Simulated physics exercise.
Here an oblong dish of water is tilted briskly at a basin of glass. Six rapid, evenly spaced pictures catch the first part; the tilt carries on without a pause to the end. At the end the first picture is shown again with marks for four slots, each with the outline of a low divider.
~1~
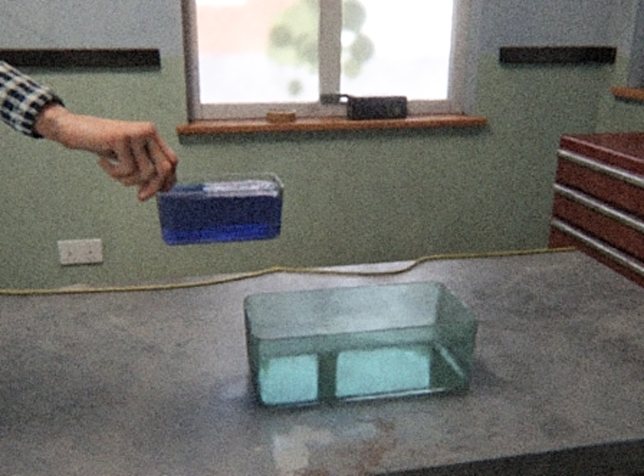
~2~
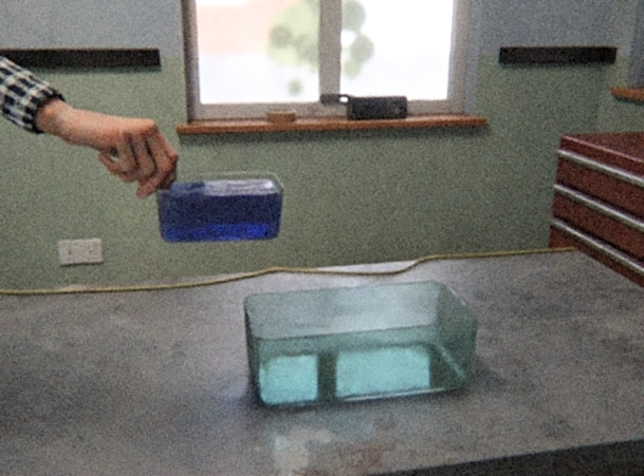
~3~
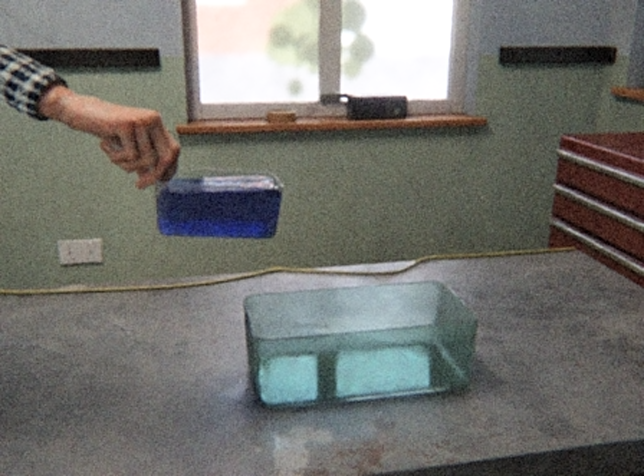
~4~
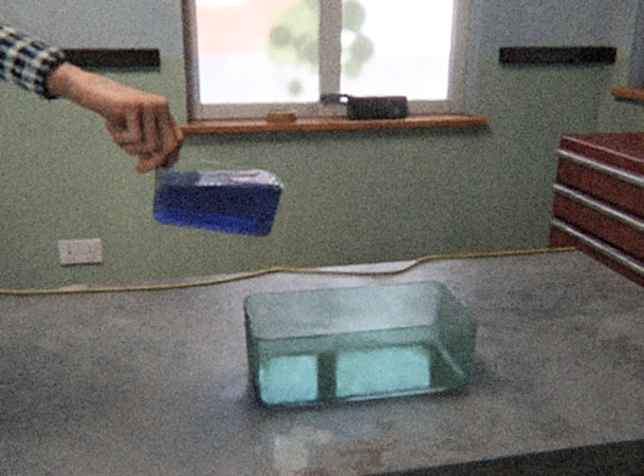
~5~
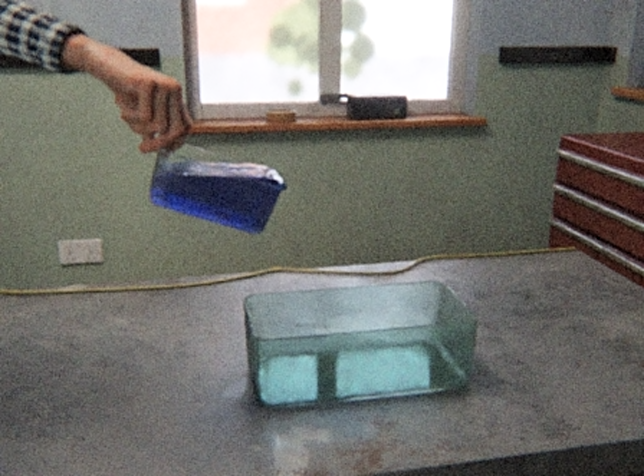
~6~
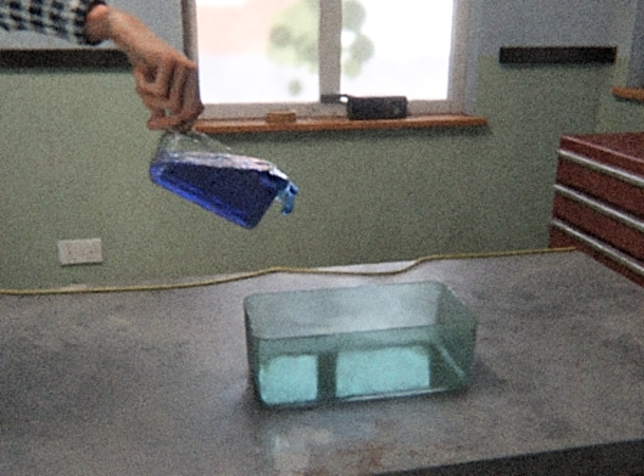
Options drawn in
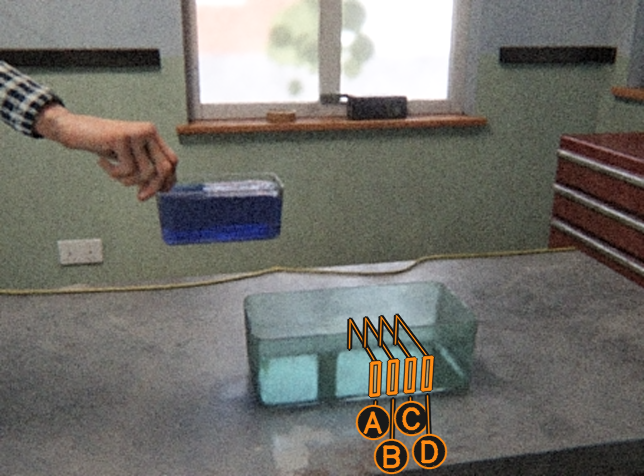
In a workshop, a hand tilting an oblong dish of blue water rightward above a glass basin, water starting over its lip.
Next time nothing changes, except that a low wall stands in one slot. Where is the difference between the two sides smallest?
Use position B.
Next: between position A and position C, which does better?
Position A.
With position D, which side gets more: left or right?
More ends on the left.
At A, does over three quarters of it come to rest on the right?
No, it does not.
On the marked copy, A at (375, 401); B at (393, 399); C at (410, 397); D at (427, 395).
For position A, about 27 % ends left of the wall and 63 % right of it; 10 % is lost outside.
For position B, about 44 % ends left of the wall and 45 % right of it; 10 % is lost outside.
For position C, about 77 % ends left of the wall and 14 % right of it; 10 % is lost outside.
For position D, about 84 % ends left of the wall and 5 % right of it; 11 % is lost outside.
